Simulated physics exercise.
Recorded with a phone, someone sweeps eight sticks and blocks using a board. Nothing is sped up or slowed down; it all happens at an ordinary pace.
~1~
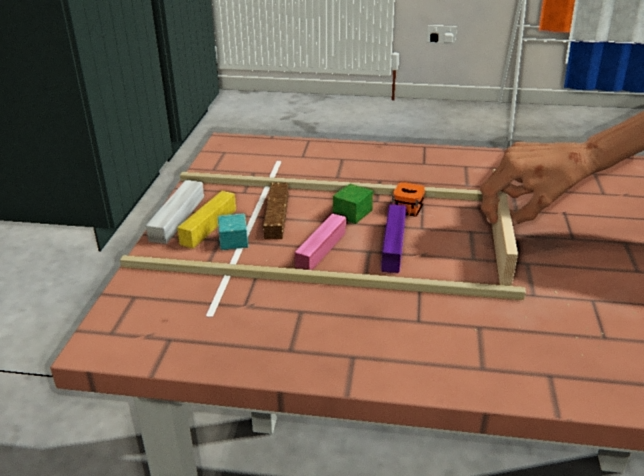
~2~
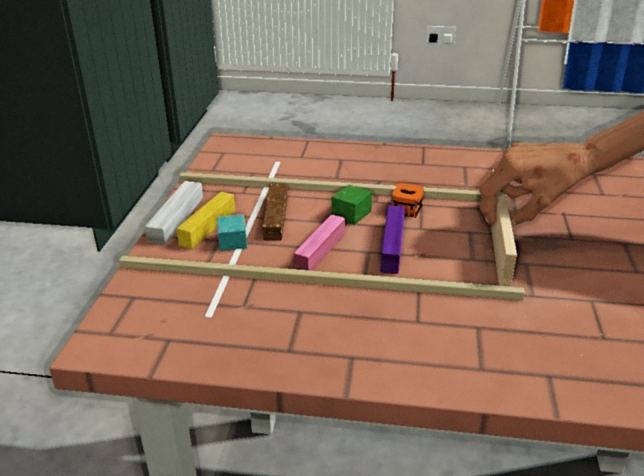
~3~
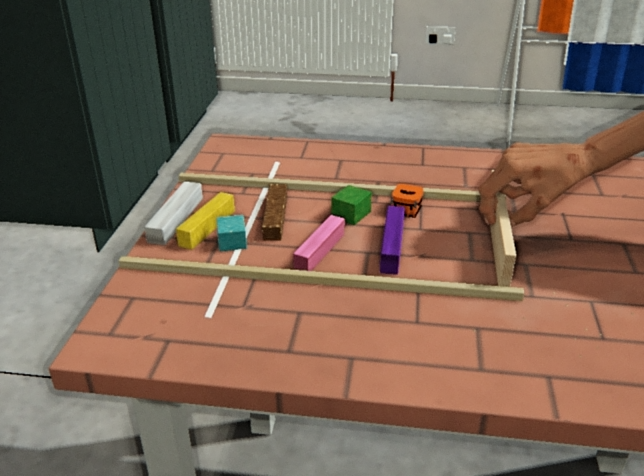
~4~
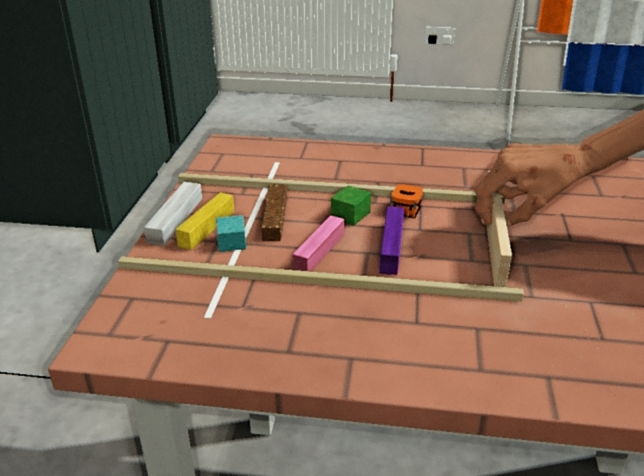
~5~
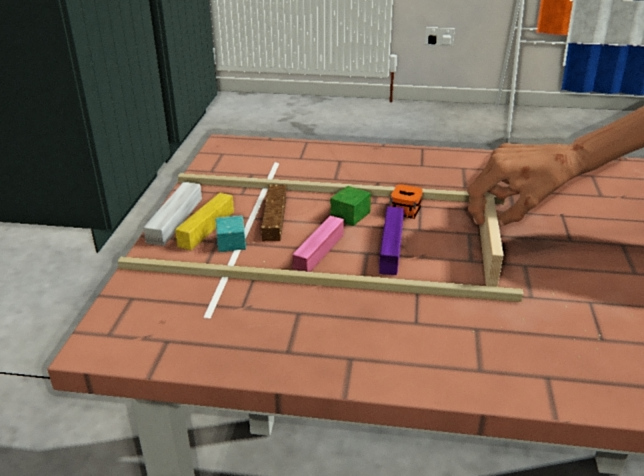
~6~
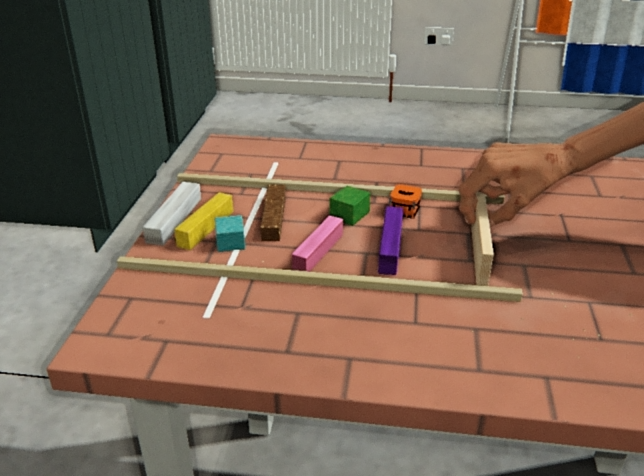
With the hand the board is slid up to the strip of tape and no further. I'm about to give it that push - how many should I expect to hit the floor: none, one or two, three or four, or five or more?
Expect none.
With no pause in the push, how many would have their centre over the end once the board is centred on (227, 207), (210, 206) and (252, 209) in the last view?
In order: 1, 2, 0.
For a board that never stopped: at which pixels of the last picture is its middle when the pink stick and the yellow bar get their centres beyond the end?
Roughly (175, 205); for the second one, roughly (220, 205).
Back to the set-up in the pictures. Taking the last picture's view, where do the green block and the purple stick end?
Answer: First (219, 201), after that (234, 228).
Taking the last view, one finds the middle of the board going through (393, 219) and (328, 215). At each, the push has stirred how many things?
One spot: 3. Other spot: 5.
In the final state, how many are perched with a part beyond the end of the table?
The tally is 1.
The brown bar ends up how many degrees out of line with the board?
About 25 degrees.
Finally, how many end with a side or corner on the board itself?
The count in contact is 2.
Soon after, none off yet; white stick at rest near (174, 212); yellow bar at rest near (205, 220); turquoise block at rest near (230, 233).
At rest, the number that fall off is zero.
